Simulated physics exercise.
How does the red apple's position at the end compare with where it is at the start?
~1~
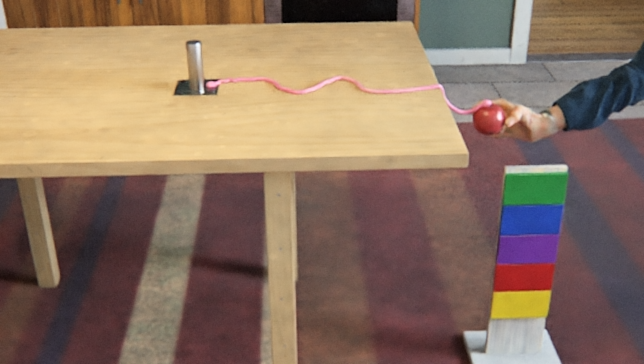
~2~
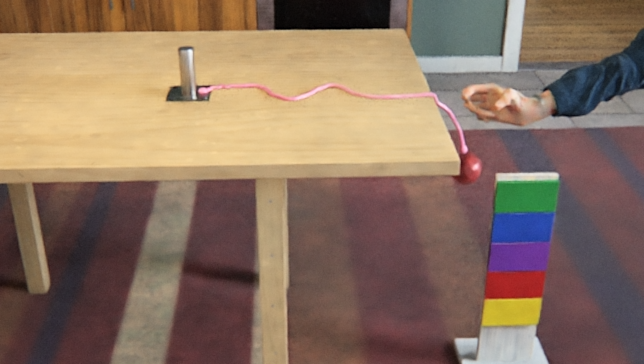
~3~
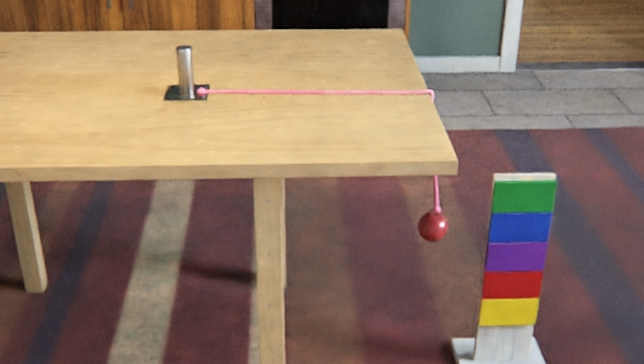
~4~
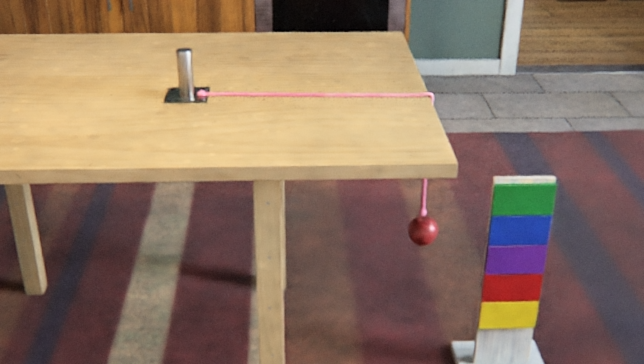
At the start the red apple is held up by a hand just past the table's right edge, while at the end it hangs on its cord lower down and further left, below the tabletop.
A red apple, tied by a pink cord to a short metal post on a wooden table, is held by a hand just past the table's right edge. The cord lies in loose waves across the tabletop, and a striped scale of green, blue, purple, red and yellow stands below to the right. The hand lets go and draws back as the apple drops beside the corner. The apple falls further and swings left under the edge, pulling the cord straight. It shifts slightly more to the left and ends hanging level with the blue band.
